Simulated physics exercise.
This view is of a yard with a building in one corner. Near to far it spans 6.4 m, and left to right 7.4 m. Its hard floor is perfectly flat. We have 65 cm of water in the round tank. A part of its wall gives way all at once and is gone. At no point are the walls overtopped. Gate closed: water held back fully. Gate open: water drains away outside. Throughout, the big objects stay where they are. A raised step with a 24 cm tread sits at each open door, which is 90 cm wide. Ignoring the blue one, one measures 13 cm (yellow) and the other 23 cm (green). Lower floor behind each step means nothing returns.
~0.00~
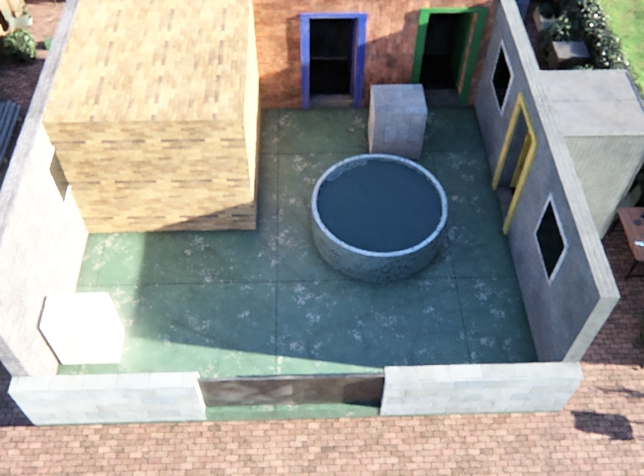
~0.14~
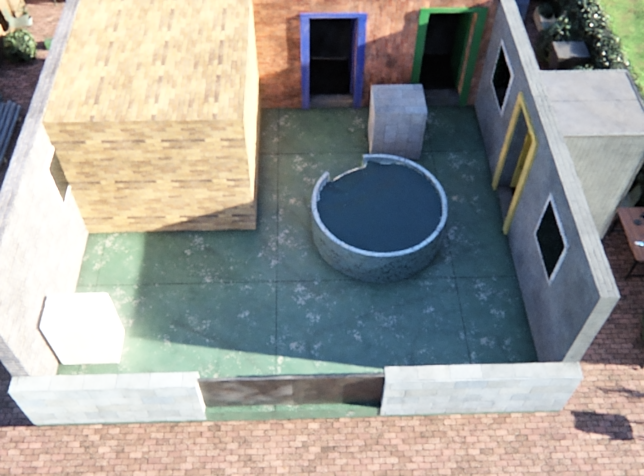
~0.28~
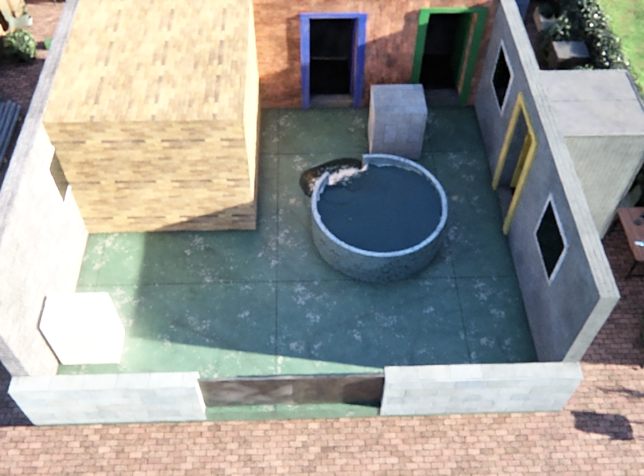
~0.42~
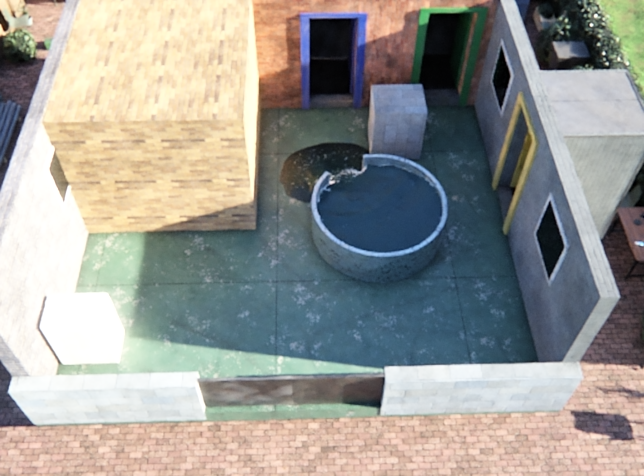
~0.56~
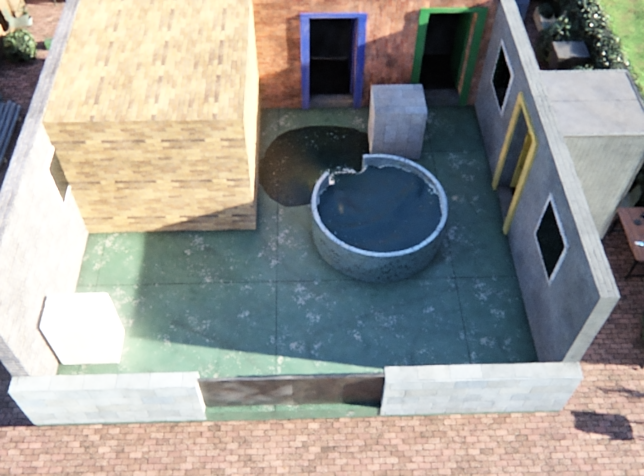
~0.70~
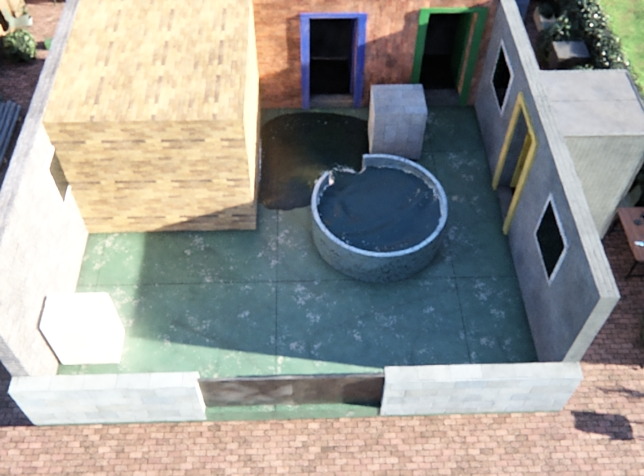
A walled yard with a green floor is seen from high above, its camera still. A pale wooden-looking block fills the left corner, a round grey tank of dark water stands right of centre before a small grey box, and blue and green doorways open behind, a yellow one at right. Part of the tank's far rim vanishes, and water pours out, spreading a dark pool toward the blue doorway.
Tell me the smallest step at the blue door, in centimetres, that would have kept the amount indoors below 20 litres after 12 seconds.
The smallest that would have done is close to 24 cm.
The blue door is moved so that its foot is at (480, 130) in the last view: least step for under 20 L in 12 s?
Around 18 cm would do it.
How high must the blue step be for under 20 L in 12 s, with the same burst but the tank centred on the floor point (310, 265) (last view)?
That setup calls for roughly 22 cm.
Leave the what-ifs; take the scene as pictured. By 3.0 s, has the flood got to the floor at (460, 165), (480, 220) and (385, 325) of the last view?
I'd mark them spared by the flood, spared by the flood and spared by the flood, respectively.
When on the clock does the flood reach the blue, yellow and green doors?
Blue 0.8 s, yellow 4.0 s, green 1.8 s.
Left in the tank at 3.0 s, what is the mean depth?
Roughly 35 cm.
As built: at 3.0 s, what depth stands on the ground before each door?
Door by door in cm - blue 23, yellow 0, green 5.
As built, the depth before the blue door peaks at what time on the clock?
Roughly at 2.2 s.
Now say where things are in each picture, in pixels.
Still water, 65 cm deep, in the round tank at (379, 205); the blue door at (332, 68) is dry, in the first picture.
The gap is on the far side, the front 0.3 m out at a hidden place; the back of the round tank holds 65 cm, in the second picture.
The gap is on the far side, the front 0.7 m out at (312, 172); the back of the round tank holds 65 cm, in the third picture.
The gap is on the far side, the front 1.3 m out at (296, 156); the back of the round tank holds 65 cm, in the fourth picture.
The front is at (283, 137), 1.8 m from the gap on the far side; 3.2 m2 of floor is wet, 65 cm left at the back, in the fifth picture.
The gap is on the far side, the front 2.3 m out at (277, 121); the back of the round tank holds 62 cm; the blue door at (332, 68), 2.3 m from the gap, is still 0.3 m from the nearest water, in the sixth picture.
After 1.4 s water covers 15 % of the floor, deepest (46 cm) near (266, 111); 27 cm at the blue door, 4 litres in over its 15 cm step.
After 3.0 s water covers 25 % of the floor, deepest (26 cm) near (283, 111); 23 cm at the blue door, 90 litres in over its 15 cm step.
After 12.0 s water covers 85 % of the floor, deepest (11 cm) near (507, 327); 9 cm at the blue door, 137 litres in over its 15 cm step.
At the blue door as built, the water arrived by 0.8 s and peaked near 30 cm at 2.2 s.
With a step of 21 cm, 40 litres would have come in within the 12 s; with 28.5 cm, 4 litres. So under 20 litres takes about 24 cm.
